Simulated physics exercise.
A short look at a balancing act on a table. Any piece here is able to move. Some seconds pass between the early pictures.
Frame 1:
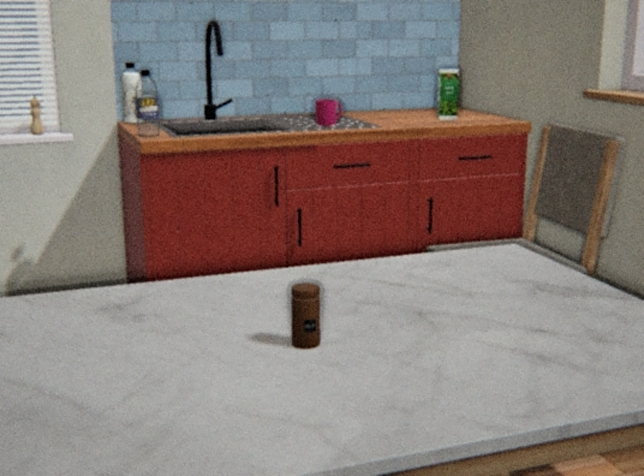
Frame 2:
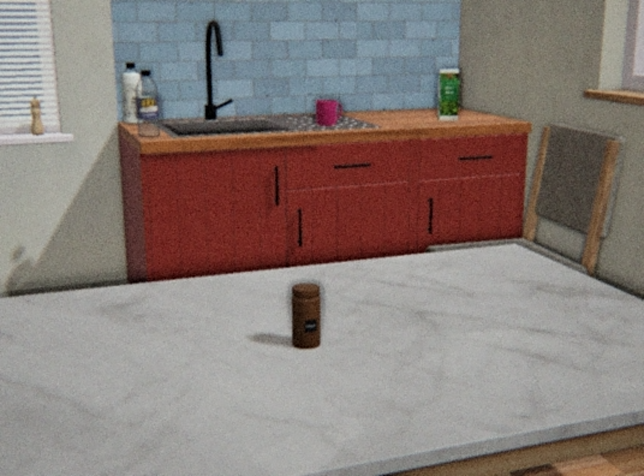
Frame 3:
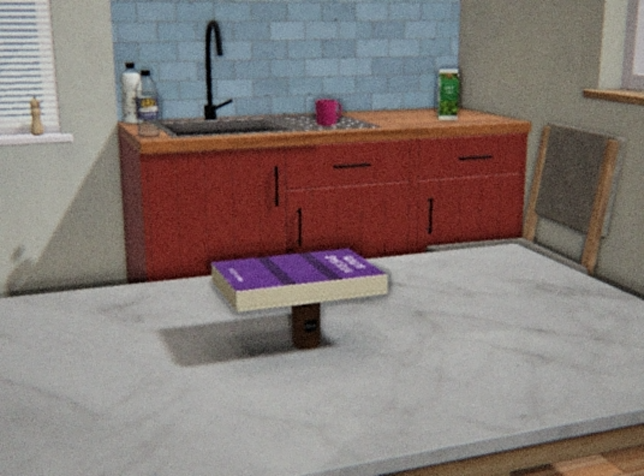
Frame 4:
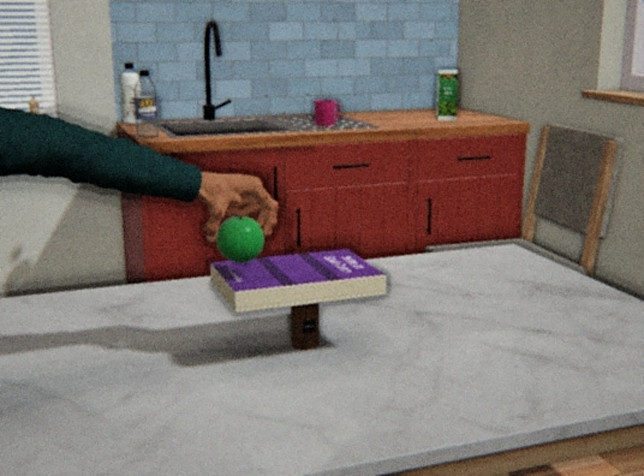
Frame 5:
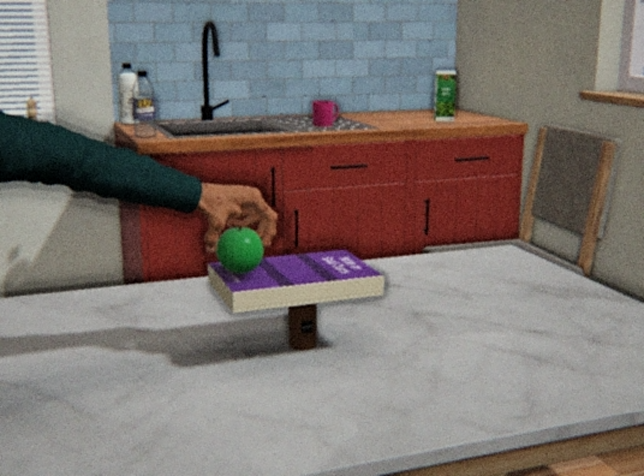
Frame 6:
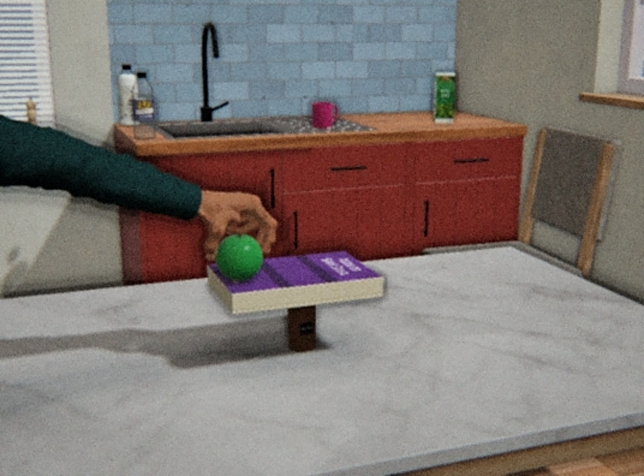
On a marble-topped table in a kitchen, a small brown shaker stands alone, then a purple book appears lying across its top. A hand reaches in from the left and lowers a green apple onto the book's left side, keeping hold.
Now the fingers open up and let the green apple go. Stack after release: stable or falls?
Watch - it doesn't survive it, sadly.
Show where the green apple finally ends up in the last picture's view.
I'd point to roughly (202, 344).
Then, 0.60 s past the last view, green apple now fallen; purple book rocked 58° from its first pose.
Then, 0.90 s past the last view, purple book now fallen; brown shaker on its side.
Finally, fallen, green apple and purple book; down or leaning hard in the stack, brown shaker. Final places as the last picture's camera would see them, green apple near (202, 344). The stack gives way.
